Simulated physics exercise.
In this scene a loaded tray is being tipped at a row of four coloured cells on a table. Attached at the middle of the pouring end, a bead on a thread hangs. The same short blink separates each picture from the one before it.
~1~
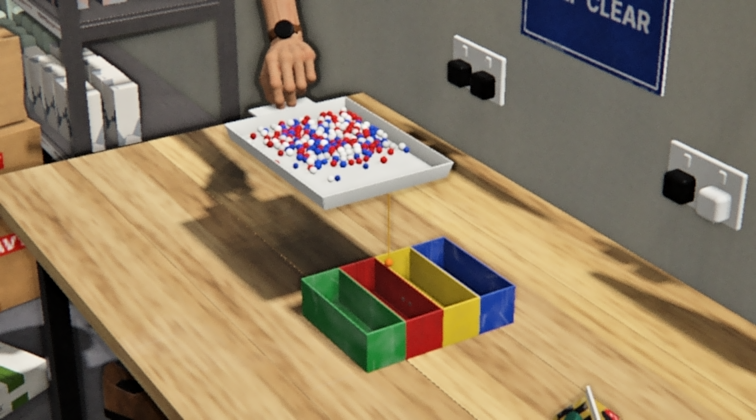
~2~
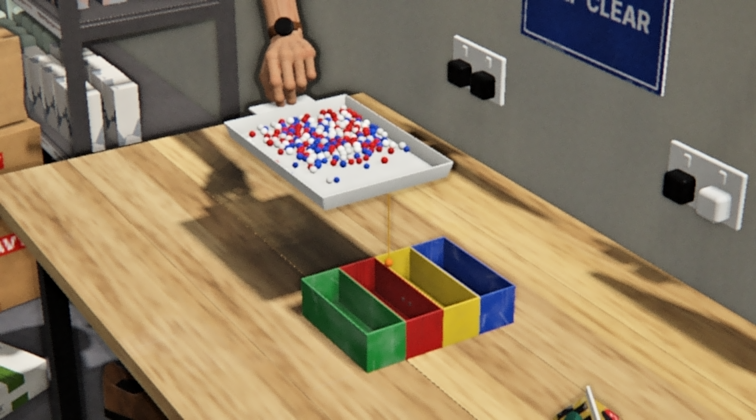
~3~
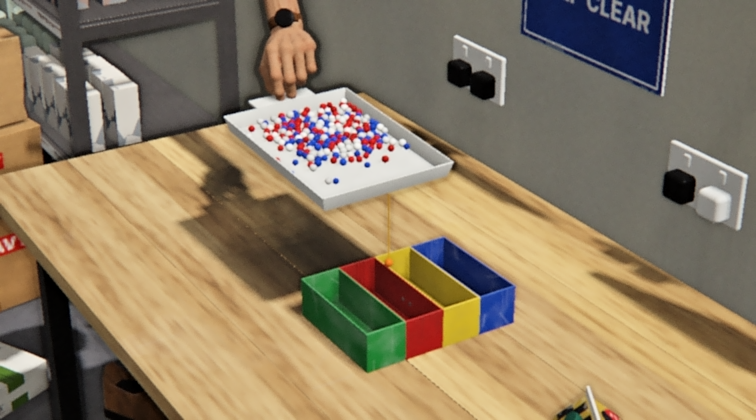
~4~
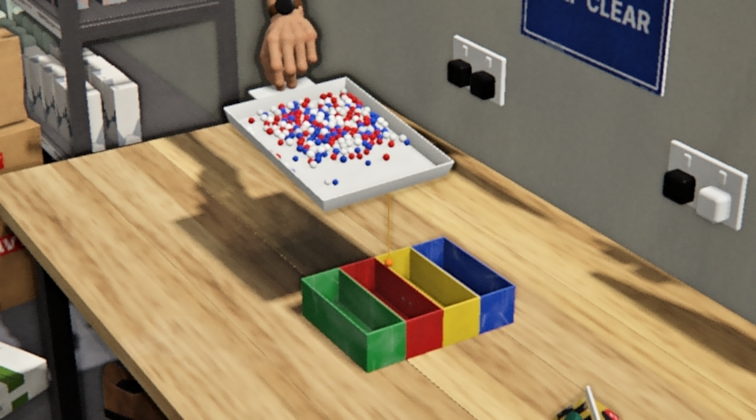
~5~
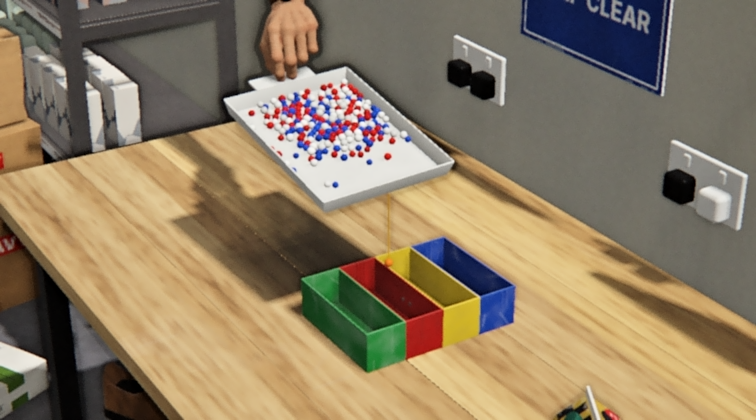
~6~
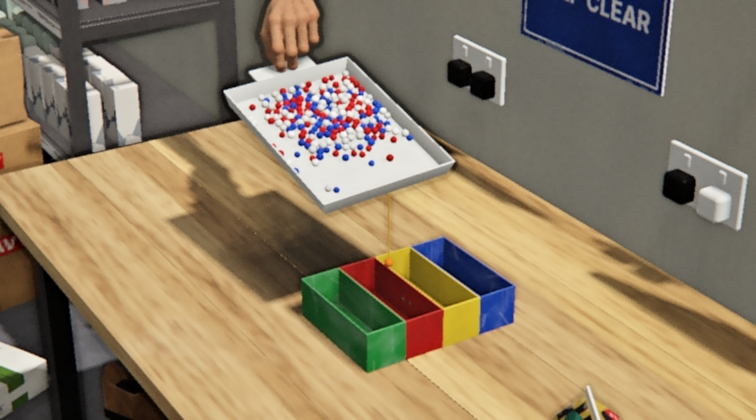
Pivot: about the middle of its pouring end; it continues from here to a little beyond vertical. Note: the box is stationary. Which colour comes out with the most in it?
Fullest: The green cell.
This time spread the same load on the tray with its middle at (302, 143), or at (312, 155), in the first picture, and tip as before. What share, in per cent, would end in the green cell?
Shares: 50 % for the first, 50 % for the second.
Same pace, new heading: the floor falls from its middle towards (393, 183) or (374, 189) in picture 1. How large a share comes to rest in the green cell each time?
Lab note: Try 1 = 0 %, try 2 = 30 %.
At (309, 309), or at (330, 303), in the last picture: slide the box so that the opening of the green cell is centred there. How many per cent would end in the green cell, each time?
In order: 20 percent and 50 percent.
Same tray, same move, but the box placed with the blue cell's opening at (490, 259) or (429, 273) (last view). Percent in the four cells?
40 and 100 in a hundred, in turn.
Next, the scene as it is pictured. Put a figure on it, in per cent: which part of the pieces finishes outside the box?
Estimated share: About 20 %.
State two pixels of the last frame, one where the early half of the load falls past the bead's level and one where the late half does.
First around (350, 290), afterwards around (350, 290).
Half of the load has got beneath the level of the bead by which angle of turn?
That happens at around 85°.
Soon, tray tipped steeply; most on the tray; a small part in the green cell; a stray few in the red cell; a stray few in the yellow cell; a stray few in the blue cell; a small part falling or outside the box.
A while on, tray tipped right over; a small part on the tray; about a third in the green cell; about a quarter in the red cell; a small part in the yellow cell; a stray few in the blue cell; about a third falling or outside the box.
Towards the end, tray tipped past a quarter turn; about half in the green cell; about a quarter in the red cell; a small part in the yellow cell; a stray few in the blue cell; about a quarter falling or outside the box.
Finally, tray tipped past a quarter turn; about half in the green cell; about a quarter in the red cell; a small part in the yellow cell; a stray few in the blue cell; about a quarter outside the box.
